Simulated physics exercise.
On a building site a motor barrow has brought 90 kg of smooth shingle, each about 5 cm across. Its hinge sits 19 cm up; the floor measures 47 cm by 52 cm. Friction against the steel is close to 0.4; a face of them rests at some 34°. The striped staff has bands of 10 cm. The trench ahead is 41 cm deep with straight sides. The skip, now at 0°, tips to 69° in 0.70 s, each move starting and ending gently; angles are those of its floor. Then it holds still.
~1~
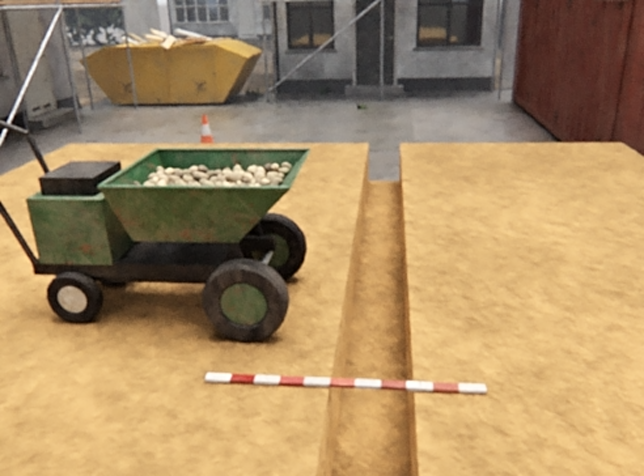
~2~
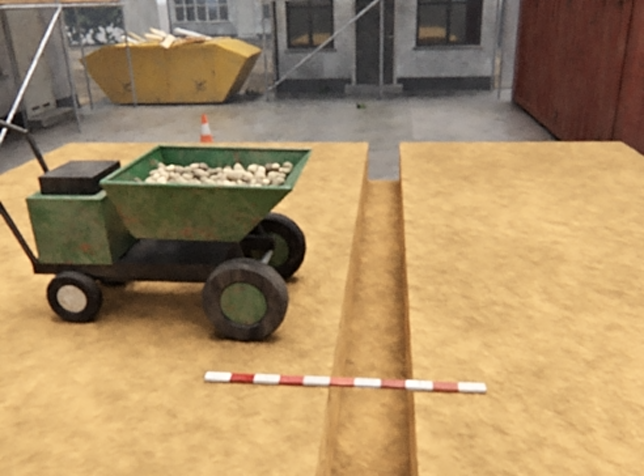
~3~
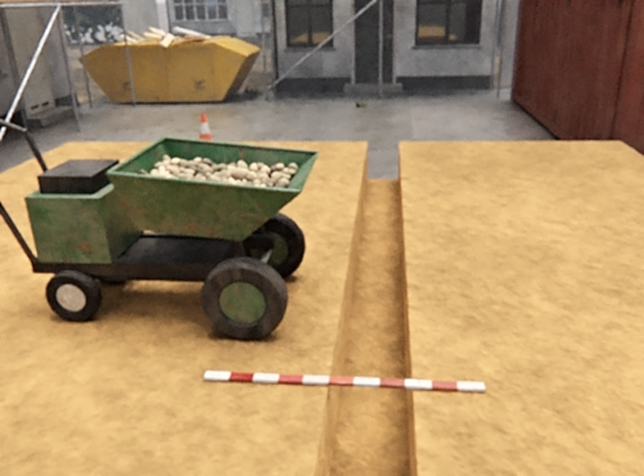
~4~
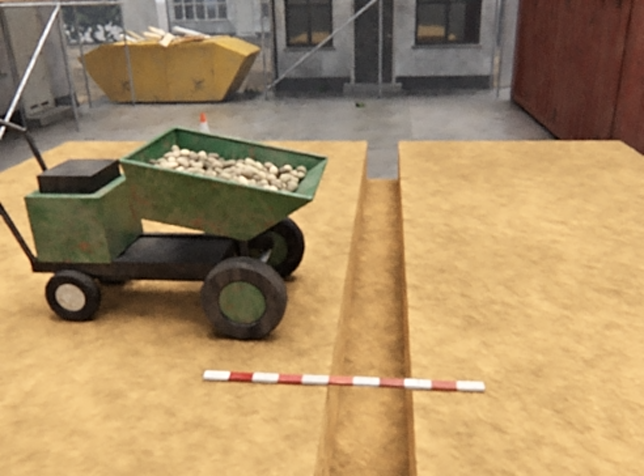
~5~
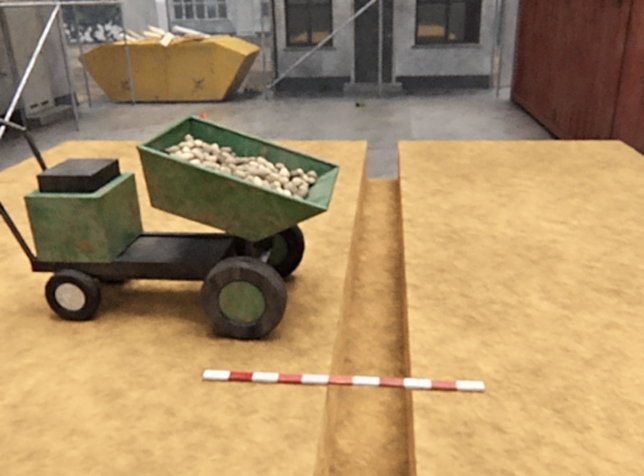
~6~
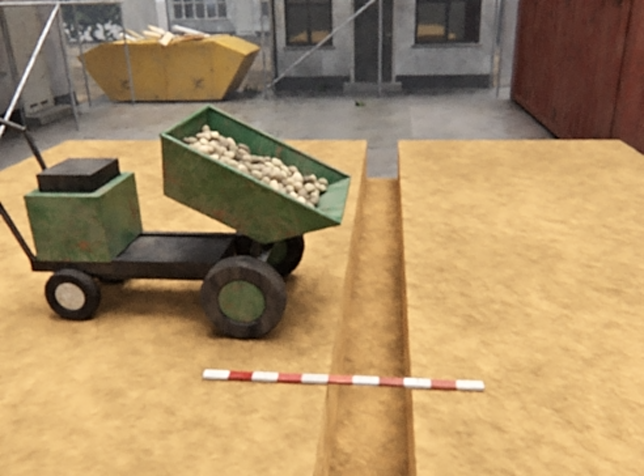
A building yard with a sandy floor, seen from slightly above by a still camera, has a yellow waste container, grey building and orange-and-white cone behind. At left stands a green motor barrow with black wheels, its skip full of pale stones, beside a straight trench crossed by a red-and-white staff, with a rusty red wall at right. The skip starts level, then its rear rises steadily, tilting it down toward the right while the barrow stays put.
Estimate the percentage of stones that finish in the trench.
Some 29 per cent of it.
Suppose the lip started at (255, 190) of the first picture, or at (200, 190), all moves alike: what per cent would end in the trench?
Near 70 per cent from the first place, 90 from the second.
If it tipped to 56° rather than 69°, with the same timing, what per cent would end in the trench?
Then about 50 per cent.
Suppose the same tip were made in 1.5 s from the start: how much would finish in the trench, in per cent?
Then about 45 per cent.
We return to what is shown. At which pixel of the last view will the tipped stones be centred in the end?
Near (449, 305).
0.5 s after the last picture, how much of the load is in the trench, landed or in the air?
Some 15 per cent.
Then, 0.2 s after the last picture the floor is at 58°, 100 % in the skip; the foremost stones are at (359, 238).
Then, 0.5 s after the last picture the floor is at 69°, 61 % in the skip, 14 % in the trench, 25 % past the trench; the foremost stones are at (454, 308).
Then, 0.8 s after the last picture the floor is at 69°, 8 % in the skip, 22 % in the trench, 70 % past the trench; the foremost stones are at (581, 292).
Then, 2.8 s after the last picture the floor is at 69°, 0 % in the skip, 29 % in the trench, 71 % past the trench; the foremost stones are past the picture's edge.
